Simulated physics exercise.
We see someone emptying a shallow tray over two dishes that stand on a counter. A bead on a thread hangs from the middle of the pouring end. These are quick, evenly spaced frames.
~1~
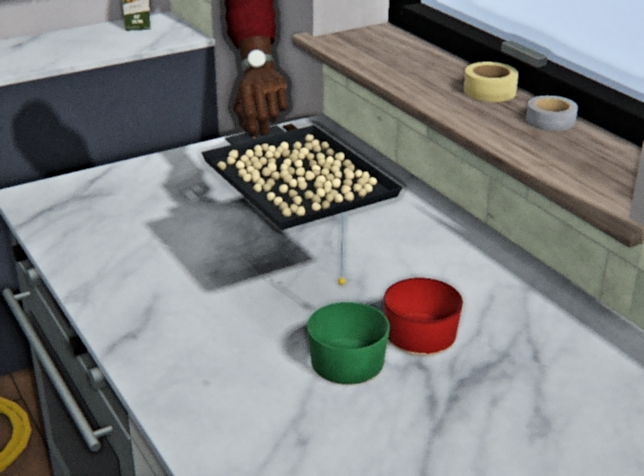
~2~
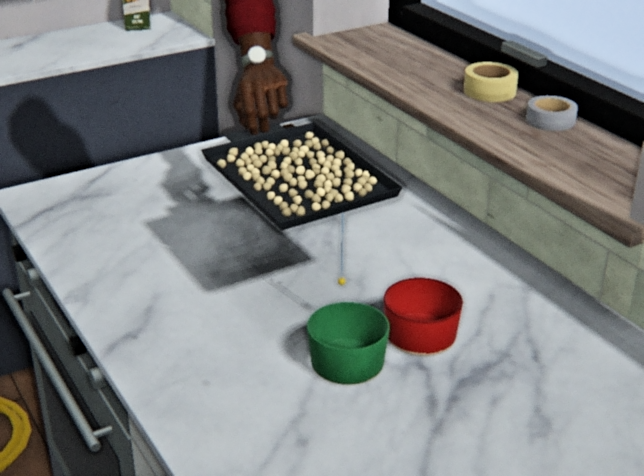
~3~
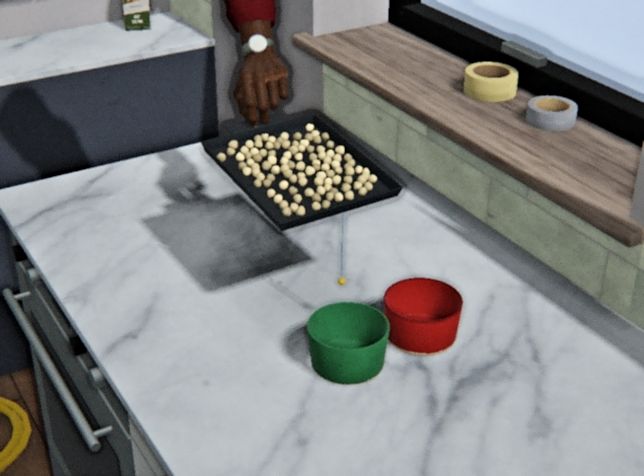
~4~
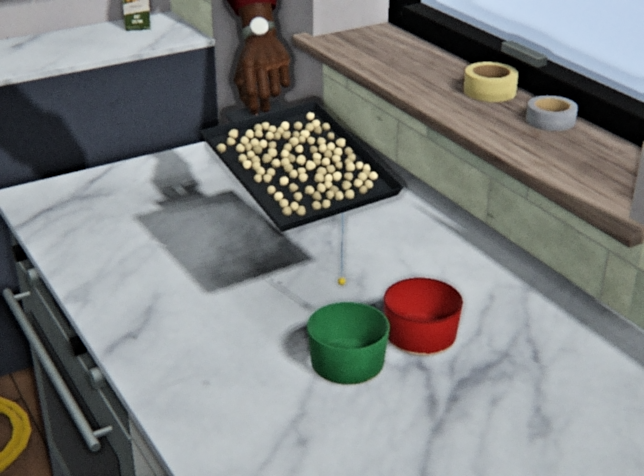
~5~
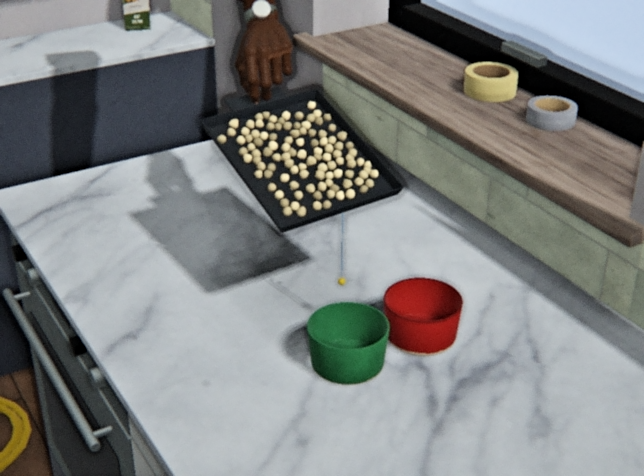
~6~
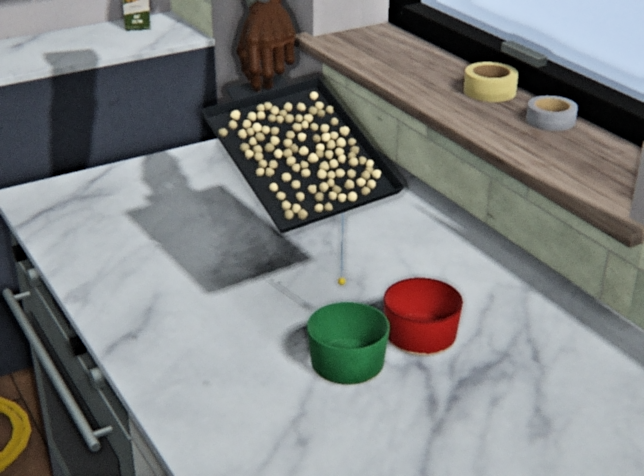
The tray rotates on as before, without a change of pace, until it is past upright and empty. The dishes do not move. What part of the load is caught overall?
Together they catch over half.
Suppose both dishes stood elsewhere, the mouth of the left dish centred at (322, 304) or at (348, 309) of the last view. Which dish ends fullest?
The first try: The left one. The second: The left dish.
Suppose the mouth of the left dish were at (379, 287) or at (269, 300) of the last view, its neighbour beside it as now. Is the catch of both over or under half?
In turn: Under half; under half.
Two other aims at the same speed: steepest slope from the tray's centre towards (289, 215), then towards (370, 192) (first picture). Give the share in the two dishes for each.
First some 10, then 10 per cent.
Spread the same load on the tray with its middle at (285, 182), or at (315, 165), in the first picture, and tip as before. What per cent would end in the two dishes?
First some 60, then 60 per cent.
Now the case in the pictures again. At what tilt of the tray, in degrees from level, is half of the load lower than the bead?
At about 100°.
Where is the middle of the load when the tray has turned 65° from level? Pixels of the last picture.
Around (327, 202).
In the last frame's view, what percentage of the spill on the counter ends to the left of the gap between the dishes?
Roughly 90 in a hundred.
Soon after the last picture, tray tipped steeply; most on the tray; a stray few in the left dish; a small part in the air.
A little later, tray tipped past a quarter turn; a small part on the tray; about a third in the left dish; a small part in the right dish; about a quarter outside both; about a quarter in the air.
Later still, tray tipped past a quarter turn; about half in the left dish; a small part in the right dish; about a third outside both.
At rest, tray tipped past a quarter turn; about half in the left dish; a small part in the right dish; about a third outside both.
